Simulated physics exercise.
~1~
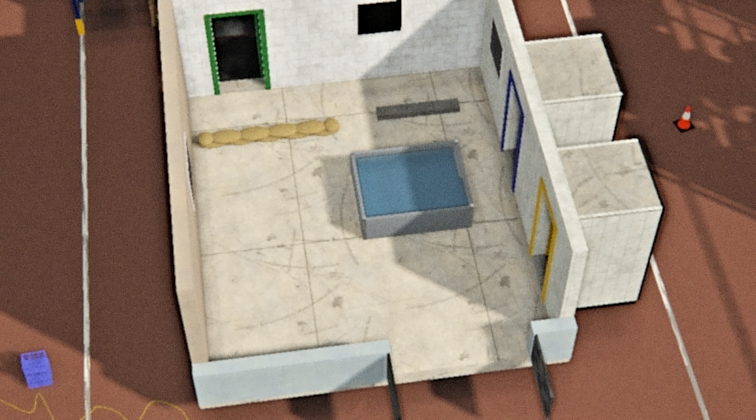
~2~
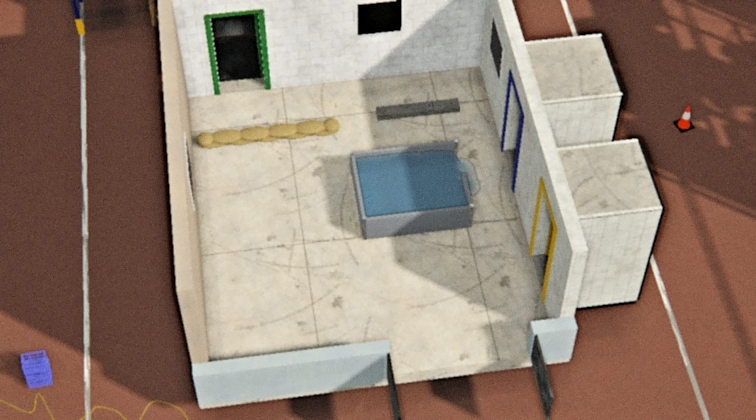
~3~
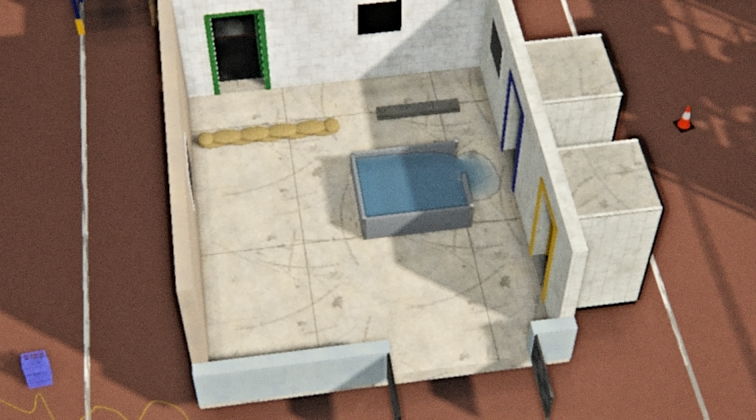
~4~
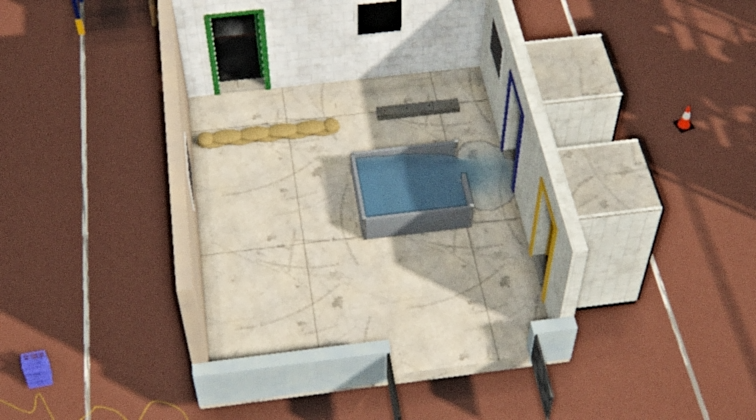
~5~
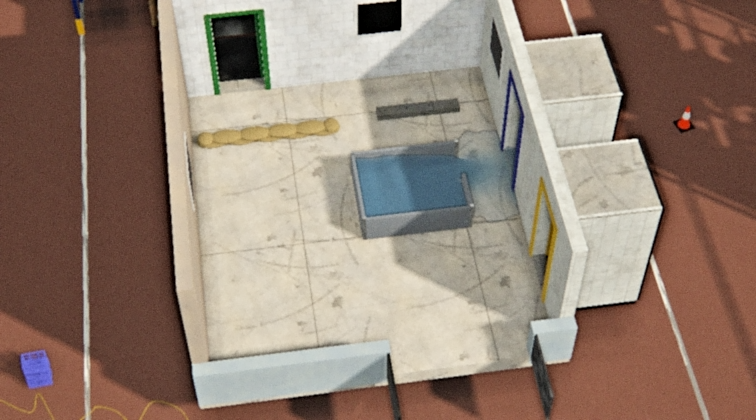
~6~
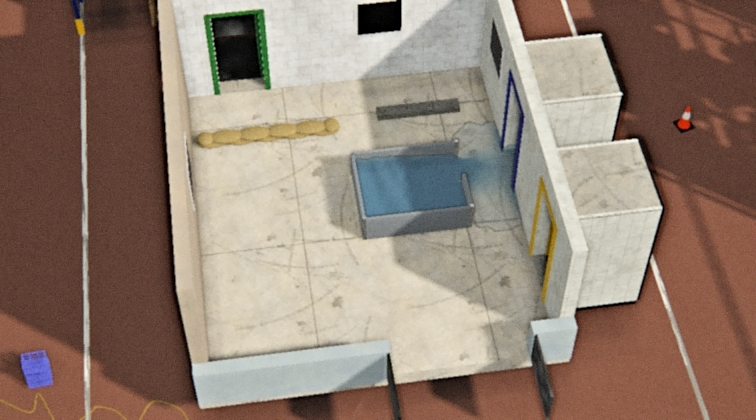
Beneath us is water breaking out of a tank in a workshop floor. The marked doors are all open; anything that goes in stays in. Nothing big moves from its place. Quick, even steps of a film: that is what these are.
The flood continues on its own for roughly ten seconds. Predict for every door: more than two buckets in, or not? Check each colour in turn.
The green door: Not more than two; the yellow door: Not more than two; the blue door: More than two.
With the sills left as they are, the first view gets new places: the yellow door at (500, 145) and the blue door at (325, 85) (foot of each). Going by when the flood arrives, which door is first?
I'd go with the one in yellow.
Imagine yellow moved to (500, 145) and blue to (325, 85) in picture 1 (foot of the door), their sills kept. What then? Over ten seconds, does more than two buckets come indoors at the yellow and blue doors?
Yellow: Comes in high; blue: Comes in low.
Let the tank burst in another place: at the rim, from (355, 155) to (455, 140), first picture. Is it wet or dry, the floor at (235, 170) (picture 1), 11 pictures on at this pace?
It would be drenched.
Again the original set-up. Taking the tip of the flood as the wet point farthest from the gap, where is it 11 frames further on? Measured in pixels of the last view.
Close to (543, 325).
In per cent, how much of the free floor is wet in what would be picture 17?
Around 15 percent, give or take.
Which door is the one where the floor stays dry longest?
That would be the one in green.
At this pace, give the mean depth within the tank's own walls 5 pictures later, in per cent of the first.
Estimate: Around 74 per cent.
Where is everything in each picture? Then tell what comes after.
In the first picture, the water tank at (411, 182) is whole and still.
In the second picture, water pours out at (457, 171) and has run to (464, 161).
In the third picture, water pours out at (457, 173) and has run to (495, 183).
In the fourth picture, the front is at (514, 166), out from the gap at (457, 173).
In the fifth picture, the front is at (499, 136), out from the gap at (457, 173).
In the sixth picture, the front is at (495, 124), out from the gap at (457, 173).
A moment on, water covers 10 % of the floor; the green door not reached, the yellow door wet at the sill, nothing in, the blue door far over two buckets in.
Next, water covers 15 % of the floor; the green door not reached, the yellow door wet at the sill, nothing in, the blue door far over two buckets in.
Then, water covers 20 % of the floor; the green door not reached, the yellow door wet at the sill, nothing in, the blue door far over two buckets in.
Later, water covers 30 % of the floor; the green door wet at the sill, nothing in, the yellow door wet at the sill, nothing in, the blue door far over two buckets in.
In the end, water covers 40 % of the floor; the green door wet at the sill, nothing in, the yellow door wet at the sill, nothing in, the blue door far over two buckets in.
